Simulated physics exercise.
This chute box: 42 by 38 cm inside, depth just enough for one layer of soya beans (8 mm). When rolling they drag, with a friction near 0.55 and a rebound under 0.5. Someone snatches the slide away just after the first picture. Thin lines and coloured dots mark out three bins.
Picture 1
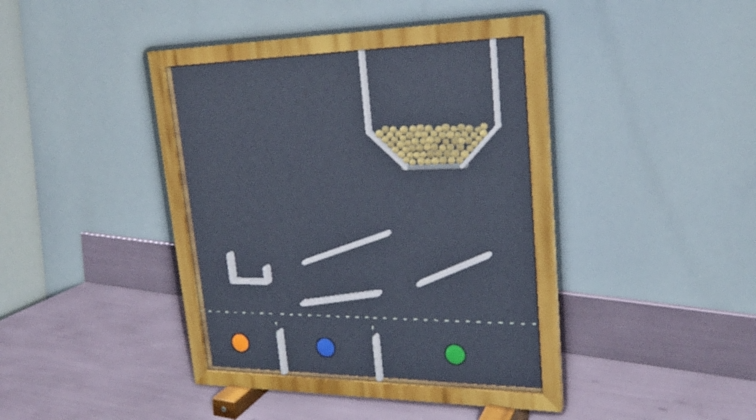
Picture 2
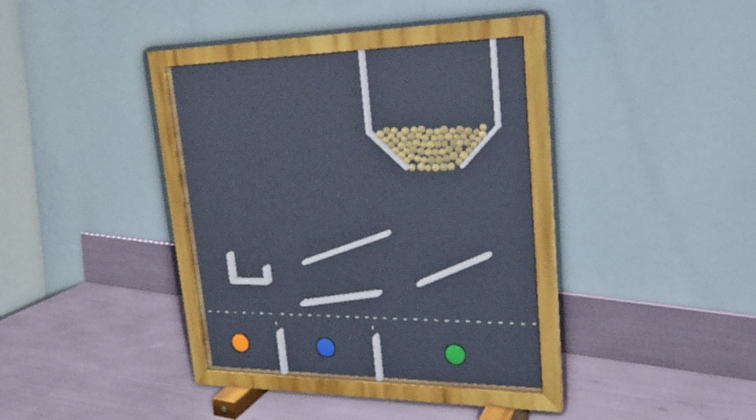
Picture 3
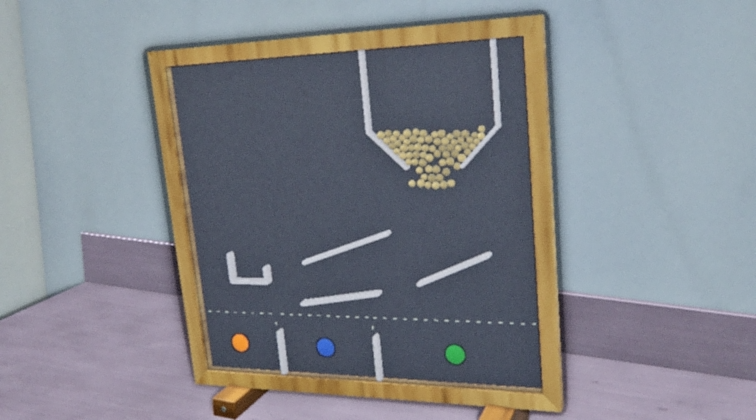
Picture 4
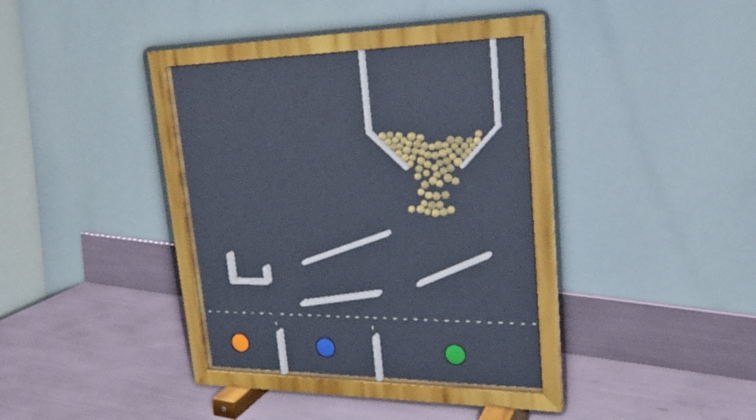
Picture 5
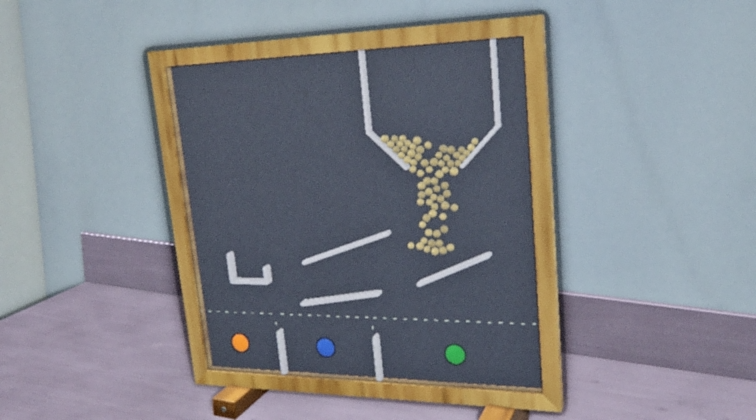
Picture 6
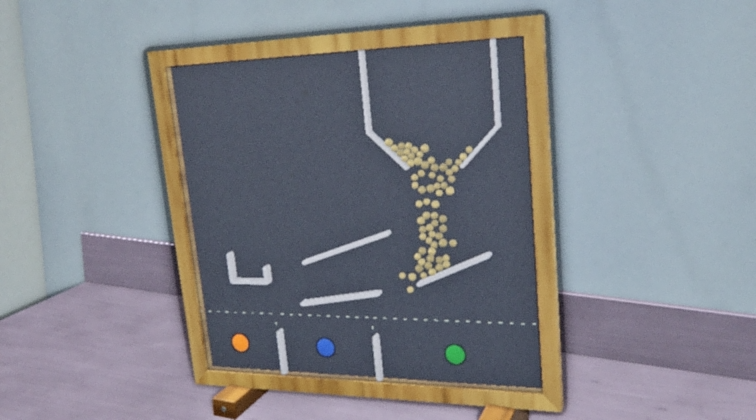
A wood-framed board held a funnel full of small tan beans above slanted white bars; its bottom opened, and the beans poured down, struck the right-hand bar, and began slipping off its lower left end.
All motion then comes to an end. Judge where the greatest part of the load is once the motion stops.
The greatest part is in the one marked green.
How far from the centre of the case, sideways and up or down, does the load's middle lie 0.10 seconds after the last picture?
Some 8 cm right and 4 cm below.
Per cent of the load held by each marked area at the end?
Orange bin 20, blue bin 25, green bin 55.
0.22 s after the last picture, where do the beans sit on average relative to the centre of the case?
About 5 cm right and 9 cm below.
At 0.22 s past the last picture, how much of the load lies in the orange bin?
Share: Near 0 %.
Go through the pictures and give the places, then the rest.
In the first frame, tilted 6° anticlockwise; about 70 beans; load centre (430, 140); orange (240, 343), blue (326, 347), green (455, 355); slide (404, 168) to (466, 166).
In the second frame, load centre (430, 145); 5 out, leading bean (412, 167).
In the third frame, load centre (432, 149); 14 out, leading bean (428, 185).
In the fourth frame, load centre (428, 165); 25 out, leading bean (436, 213).
In the fifth frame, load centre (427, 181); 37 out, leading bean (435, 251).
In the sixth frame, load centre (427, 202); 50 out, leading bean (410, 290); wall ends (280, 332), (376, 337), (306, 262) to (388, 233), (420, 284) to (489, 255), (230, 254) to (267, 268), (304, 303) to (379, 293).
Then, 0.10 s later than the last picture, the beans' middle is 8 cm right of and 4 cm below the centre; green 5 %.
Then, 0.22 s later than the last picture, the beans' middle is 5 cm right of and 9 cm below the centre; blue 5 %, green 25 %.
Then, 0.45 s later than the last picture, the beans' middle is 1 cm right of and 16 cm below the centre; orange 15 %, blue 25 %, green 45 %.
At rest 1.4 s after the last picture, orange 20 %, blue 25 %, green 55 %.
